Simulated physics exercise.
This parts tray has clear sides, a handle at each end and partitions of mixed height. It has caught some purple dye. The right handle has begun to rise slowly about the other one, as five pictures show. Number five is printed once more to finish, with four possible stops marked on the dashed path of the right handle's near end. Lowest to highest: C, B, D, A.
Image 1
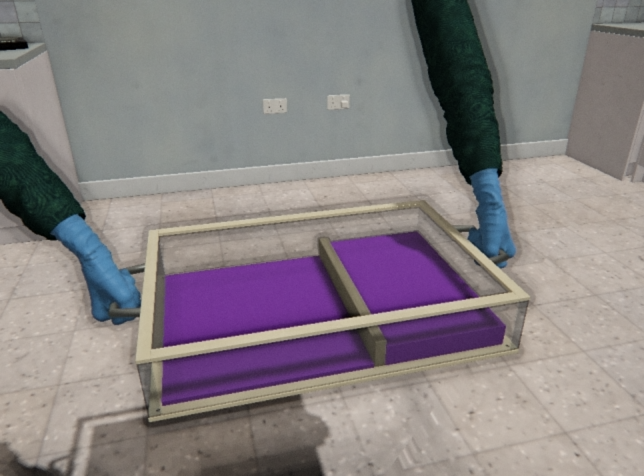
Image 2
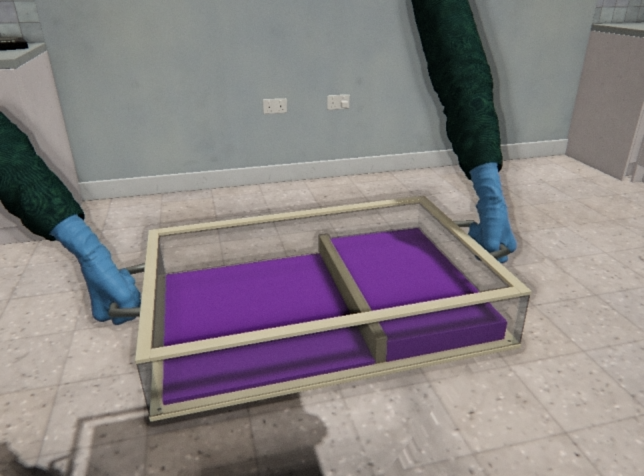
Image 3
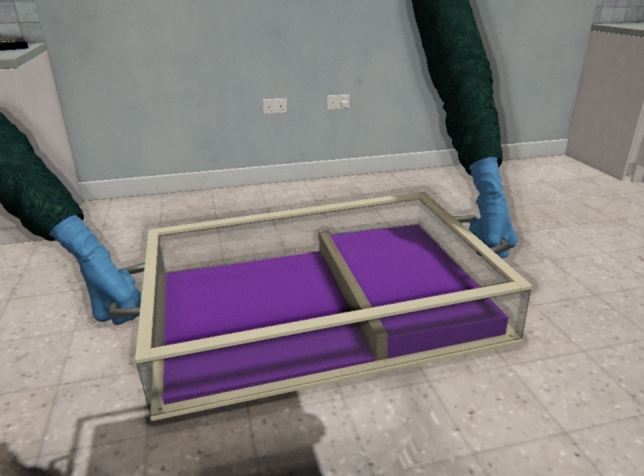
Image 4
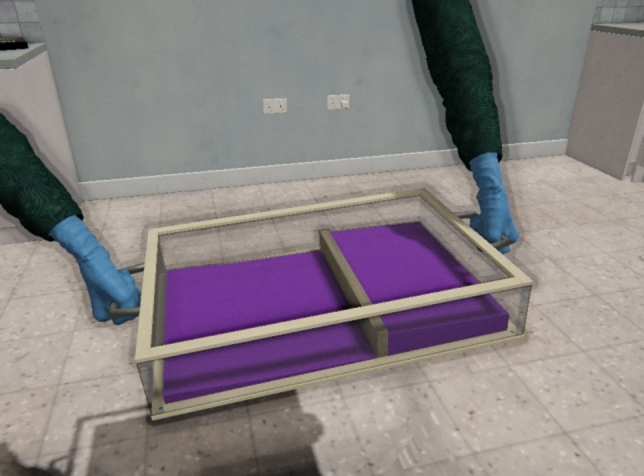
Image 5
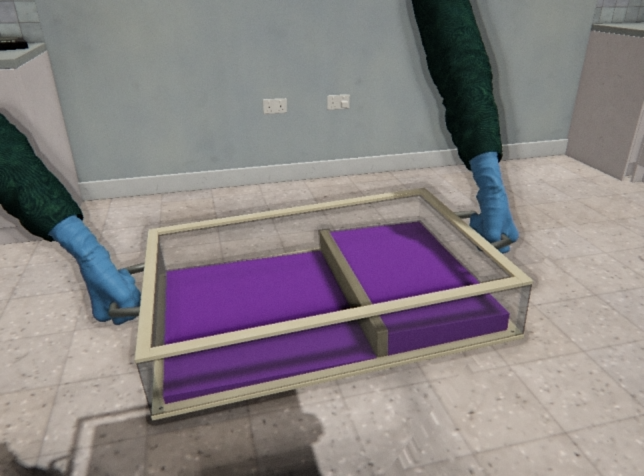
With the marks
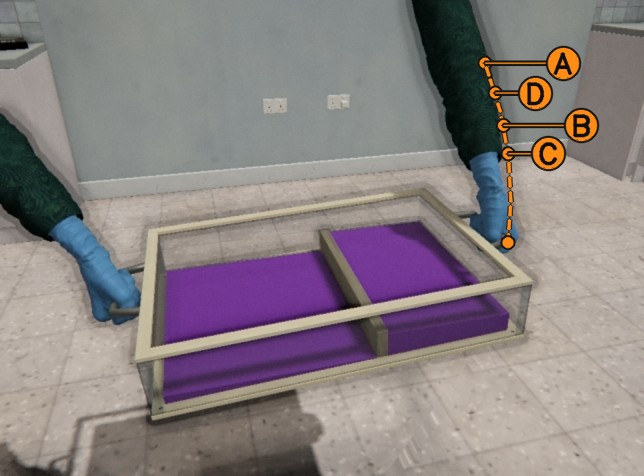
Purple liquid sitting in a clear-sided divided tray as blue-gloved hands grip both end handles, the right hand raising its end slightly.
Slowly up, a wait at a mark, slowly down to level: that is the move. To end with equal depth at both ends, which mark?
Choose C.
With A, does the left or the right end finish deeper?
The left end bay.
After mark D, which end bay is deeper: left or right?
The left one.
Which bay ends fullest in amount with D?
The left bay.
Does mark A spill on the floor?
No.
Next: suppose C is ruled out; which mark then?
B.
On the marked copy, A at (485, 63); B at (503, 125); C at (508, 153); D at (495, 93).
With A, the left end bay stands much deeper than the other; nothing spills.
With B, the left end bay stands a little deeper than the other; nothing spills.
With C, the two end bays stand about equally deep; nothing spills.
With D, the left end bay stands much deeper than the other; nothing spills.
